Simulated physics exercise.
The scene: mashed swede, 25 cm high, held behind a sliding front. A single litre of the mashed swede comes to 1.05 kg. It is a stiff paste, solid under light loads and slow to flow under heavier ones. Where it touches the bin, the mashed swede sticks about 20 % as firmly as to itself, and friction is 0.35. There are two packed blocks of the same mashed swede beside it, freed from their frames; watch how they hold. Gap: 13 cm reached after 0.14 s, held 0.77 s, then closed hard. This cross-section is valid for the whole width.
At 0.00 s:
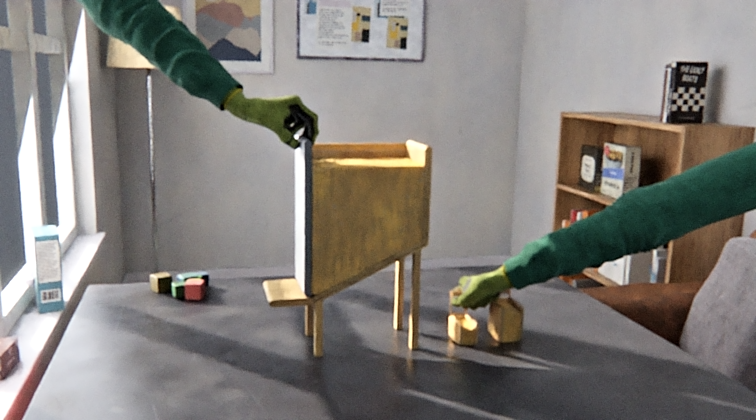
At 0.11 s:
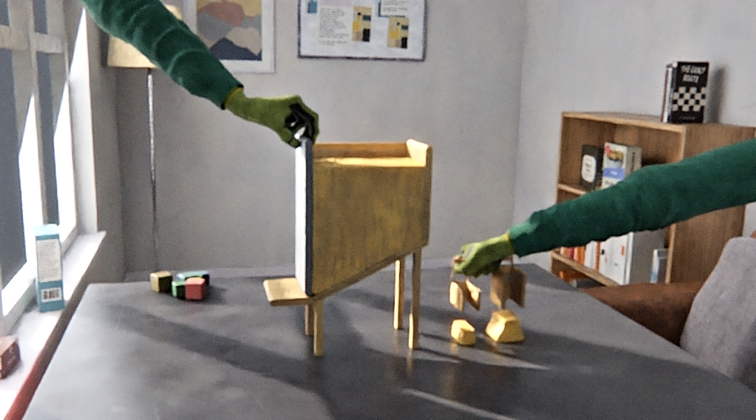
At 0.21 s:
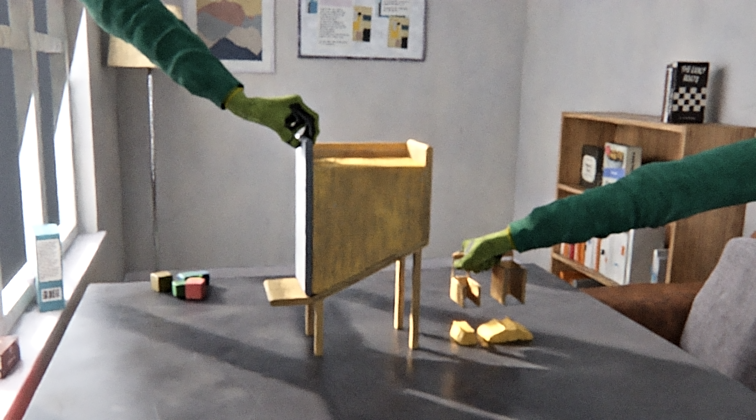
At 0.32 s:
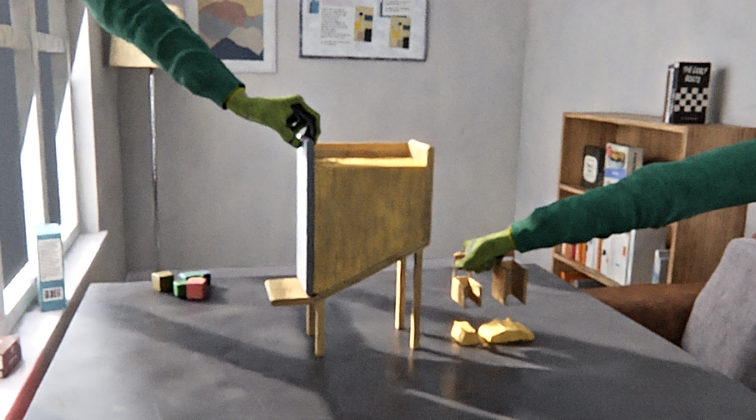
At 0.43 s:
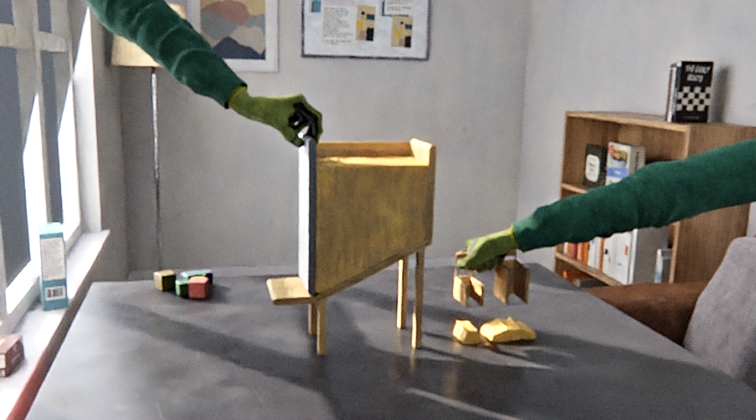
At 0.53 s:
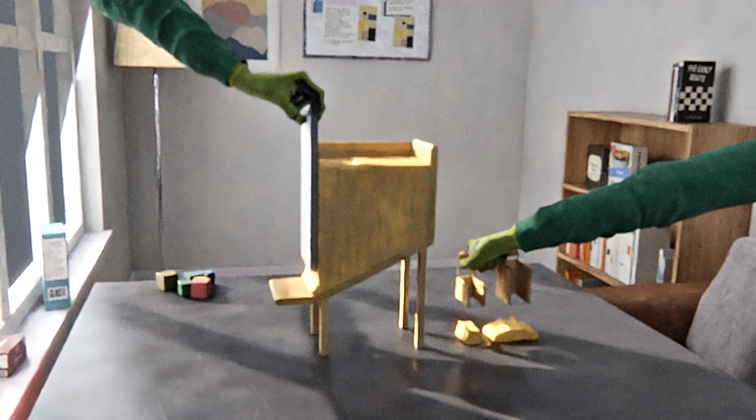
The video shows one green-gloved hand gripping the front panel of a raised yellow bin while another lifts wooden molds off two small yellow blocks, which slump lower; then the first hand slides the panel up slightly.
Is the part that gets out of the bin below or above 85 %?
Result: Higher than 85 per cent.
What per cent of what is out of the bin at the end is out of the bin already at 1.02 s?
80 %.
After 0.75 s, the hatch is 13 cm open and 34 % is out.
After 1.02 s, the hatch is 13 cm open and 77 % is out.
After 1.28 s, the hatch is 13 cm open and 95 % is out.
After 1.55 s, the hatch is 2.9 cm open and 100 % is out.
After 1.79 s, the hatch is shut and 100 % is out.
